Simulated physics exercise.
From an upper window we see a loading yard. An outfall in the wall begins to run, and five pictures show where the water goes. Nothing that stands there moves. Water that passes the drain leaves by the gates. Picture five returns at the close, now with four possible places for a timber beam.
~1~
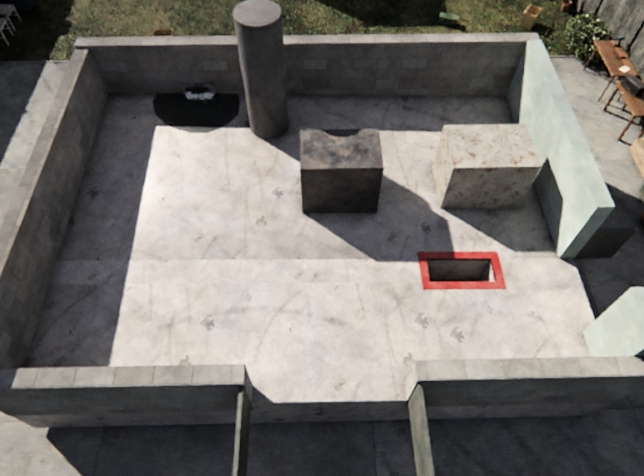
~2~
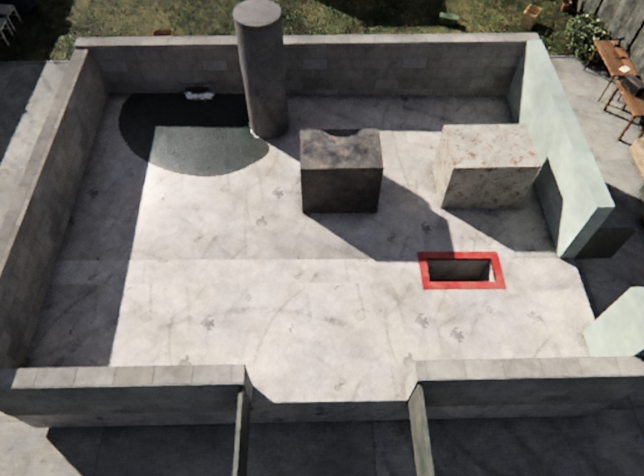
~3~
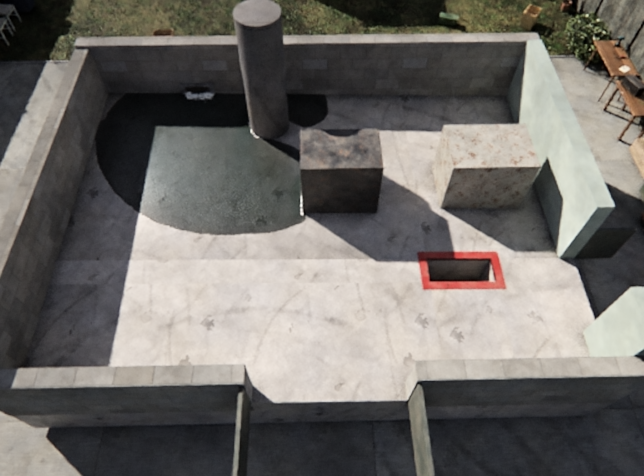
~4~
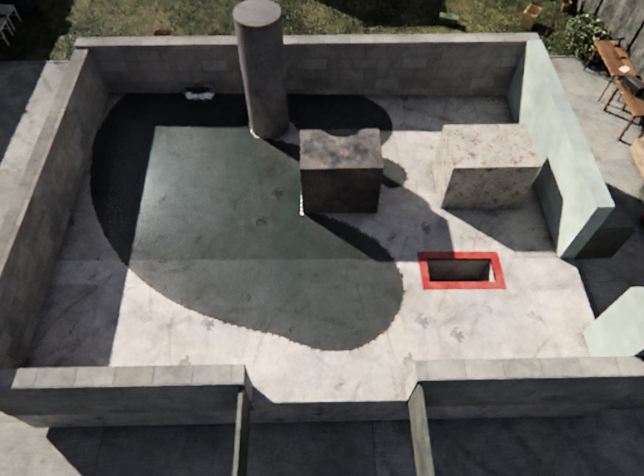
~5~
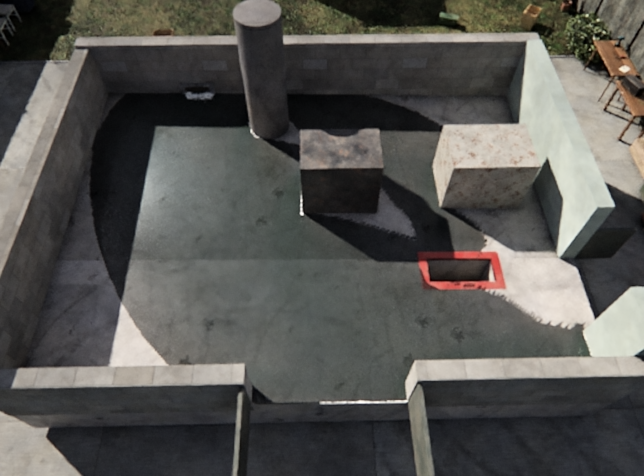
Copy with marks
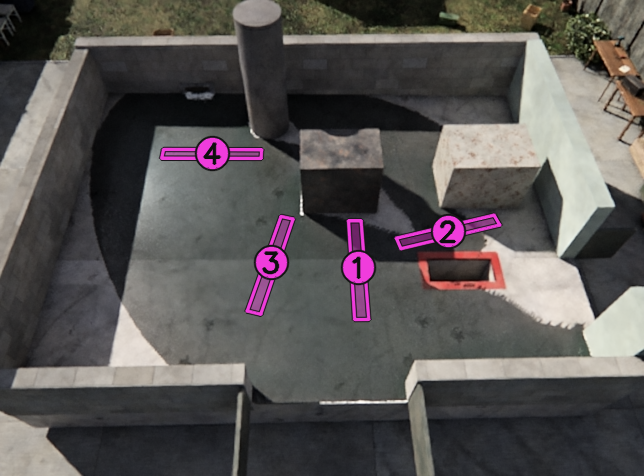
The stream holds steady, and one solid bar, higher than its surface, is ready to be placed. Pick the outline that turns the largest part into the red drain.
The answer is place 4.
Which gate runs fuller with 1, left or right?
The left gate.
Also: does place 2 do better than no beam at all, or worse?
Place 2 is worse.
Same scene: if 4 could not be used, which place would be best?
That is place 3.
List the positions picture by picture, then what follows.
Outfall at (198, 89); red drain at (461, 270); open gate at (570, 293); open gate at (329, 384); water covers 3 % of the ground and shows as far out as (187, 128); red drain still dry.
Water covers 11 % of the ground and shows as far out as (237, 166); red drain still dry.
Water covers 24 % of the ground and shows as far out as (296, 214); red drain still dry.
Water covers 45 % of the ground and shows as far out as (369, 330); red drain still dry.
Water covers 68 % of the ground and shows as far out as (551, 329); red drain taking water.
On the marked copy, 1 from (361, 319) to (354, 220); 2 from (398, 243) to (496, 220); 3 from (253, 312) to (287, 217); 4 from (162, 153) to (261, 154).
For place 1, about 9 % of the stream runs into the red drain, about 91 % out by the gates.
For place 2, about 9 % of the stream runs into the red drain, about 91 % out by the gates.
For place 3, about 14 % of the stream runs into the red drain, about 86 % out by the gates.
For place 4, about 26 % of the stream runs into the red drain, about 73 % out by the gates.
